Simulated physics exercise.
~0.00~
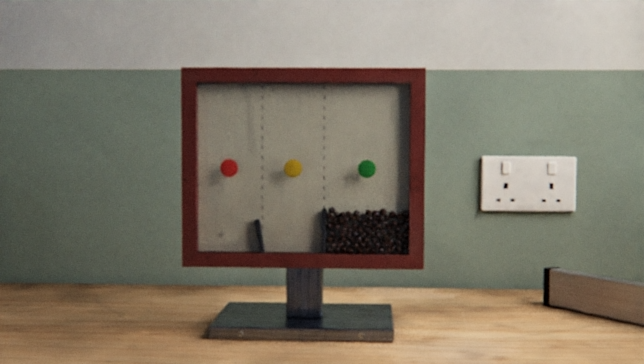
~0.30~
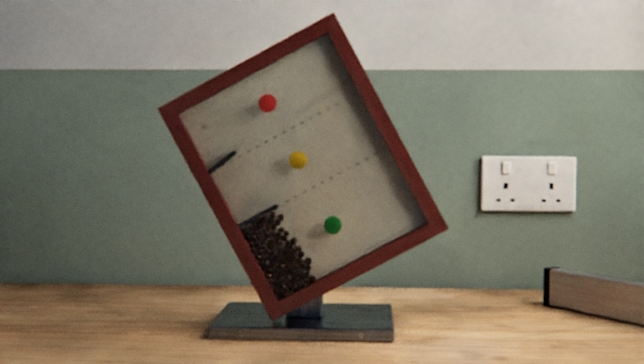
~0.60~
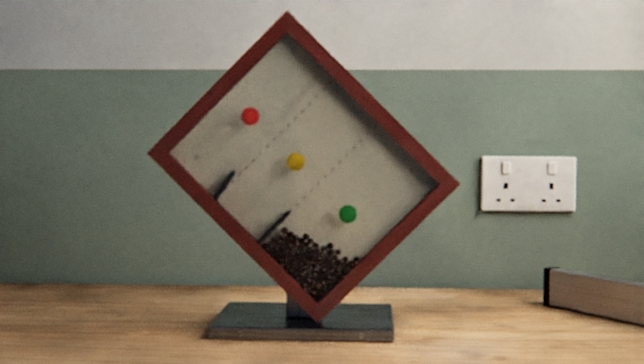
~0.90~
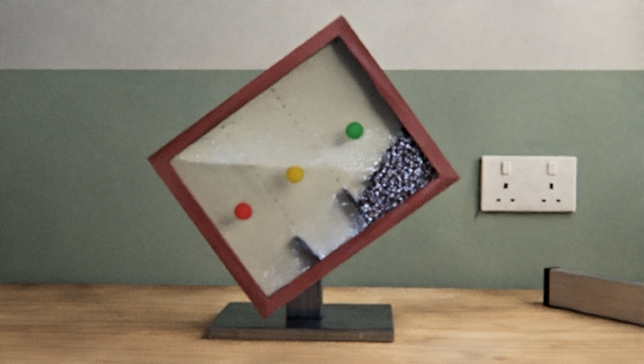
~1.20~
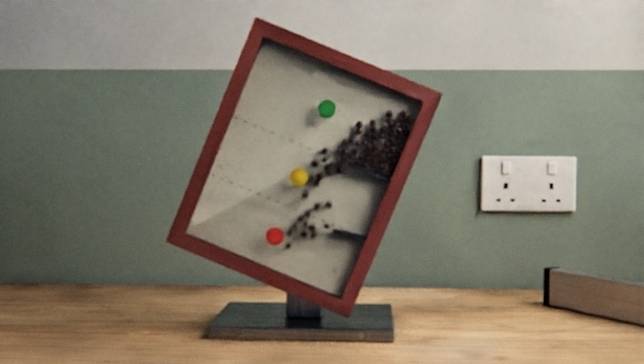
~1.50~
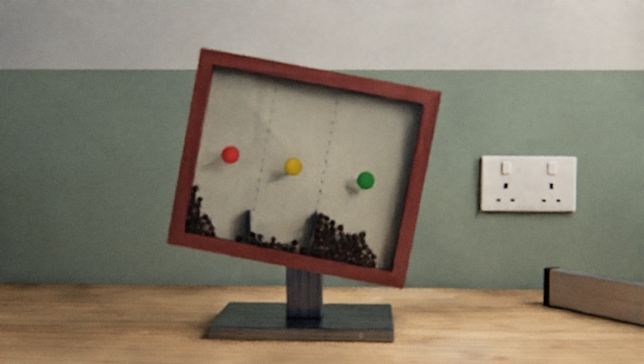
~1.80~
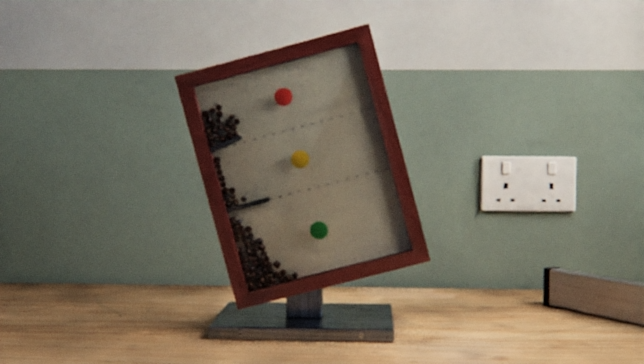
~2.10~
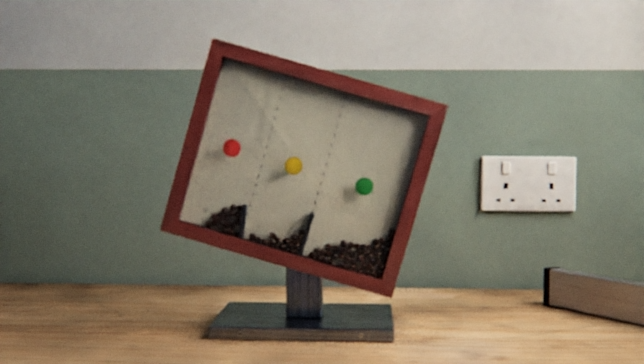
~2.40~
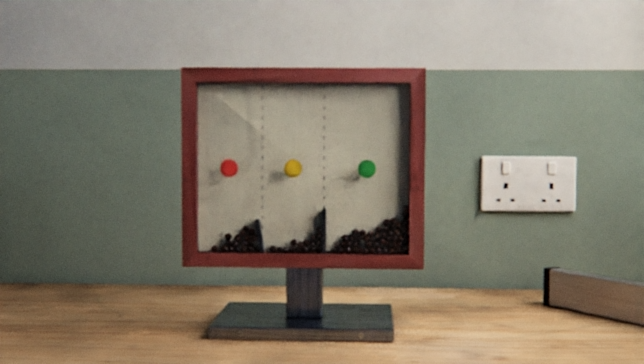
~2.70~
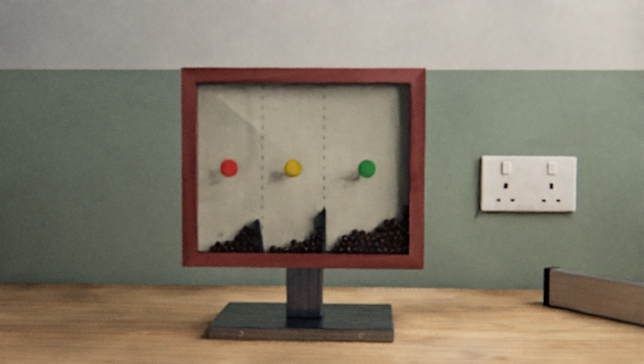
Dark pellets in a tilting framed case spill from the green strip into all three.
